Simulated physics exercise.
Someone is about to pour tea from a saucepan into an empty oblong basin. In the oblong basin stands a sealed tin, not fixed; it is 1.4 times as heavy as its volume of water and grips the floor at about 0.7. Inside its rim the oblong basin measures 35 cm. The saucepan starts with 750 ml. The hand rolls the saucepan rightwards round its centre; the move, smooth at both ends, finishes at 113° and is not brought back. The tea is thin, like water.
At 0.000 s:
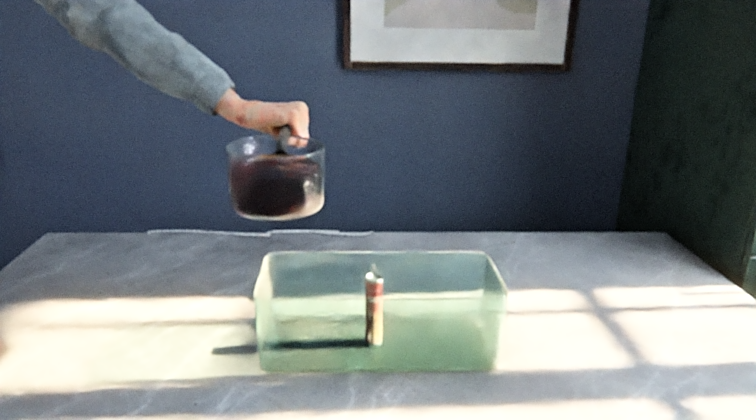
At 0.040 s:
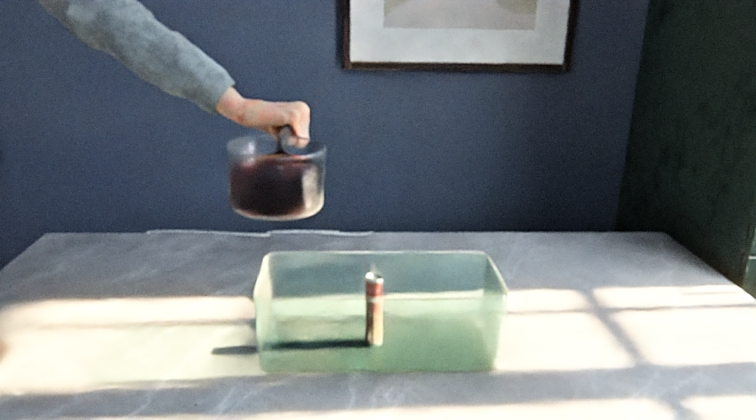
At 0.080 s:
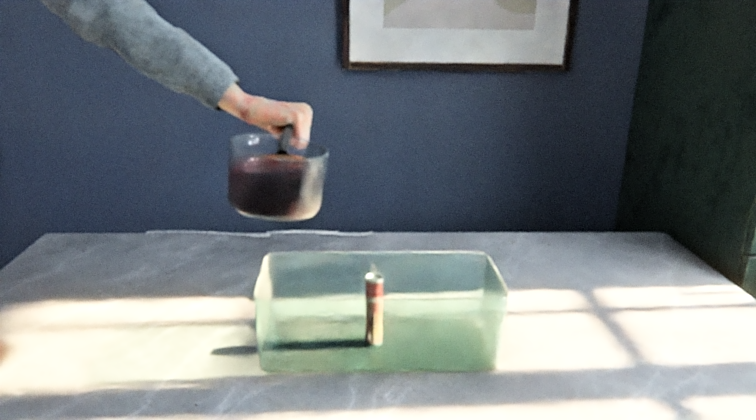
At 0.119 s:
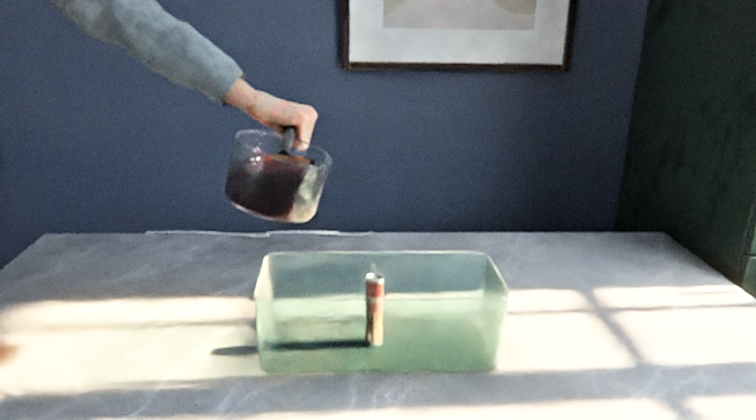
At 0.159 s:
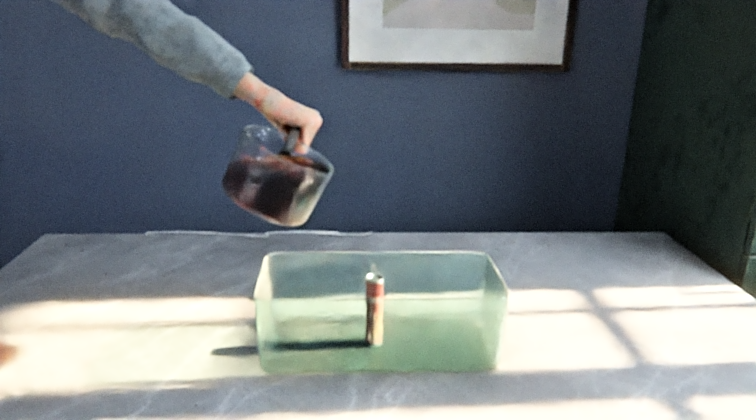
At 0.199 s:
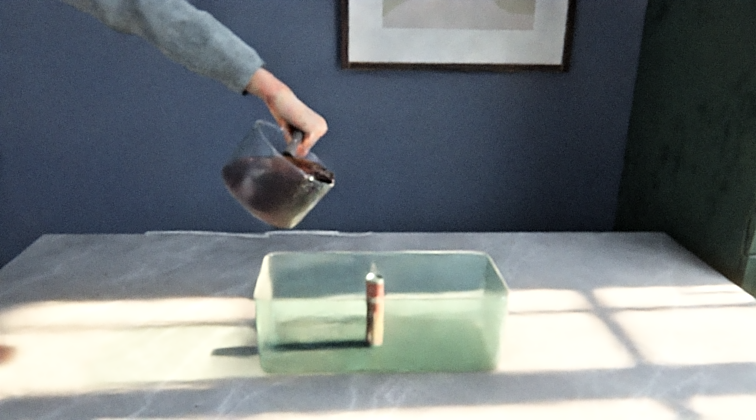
A hand tilts a glass saucepan of dark tea rightwards above an oblong green basin.
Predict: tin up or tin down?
It goes over.
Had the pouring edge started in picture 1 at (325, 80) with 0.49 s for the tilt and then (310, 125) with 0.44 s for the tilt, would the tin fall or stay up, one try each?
First it falls; then it falls.
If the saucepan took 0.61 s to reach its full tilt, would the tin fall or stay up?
The tin topples.
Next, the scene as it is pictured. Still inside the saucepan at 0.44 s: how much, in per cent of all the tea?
Some 28 per cent.
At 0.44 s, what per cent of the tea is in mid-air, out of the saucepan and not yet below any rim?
Near 48 in a hundred.
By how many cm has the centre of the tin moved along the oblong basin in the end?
Some 9.0 cm.
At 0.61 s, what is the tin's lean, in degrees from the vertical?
Near 5° from upright.
After 0.44 s the tilt is 110° and 28 per cent is still to pour; the tin stands where it began.
After 0.61 s the tilt is 113° and 5 per cent is still to pour; the tin stands 2 cm from where it began.
After 0.79 s the tilt is 113° and 0 per cent is still to pour; the tin leans 52°.
After 0.99 s the tilt is 113° and 0 per cent is still to pour; the tin lies on its side.
In the end the tin lies on its side.
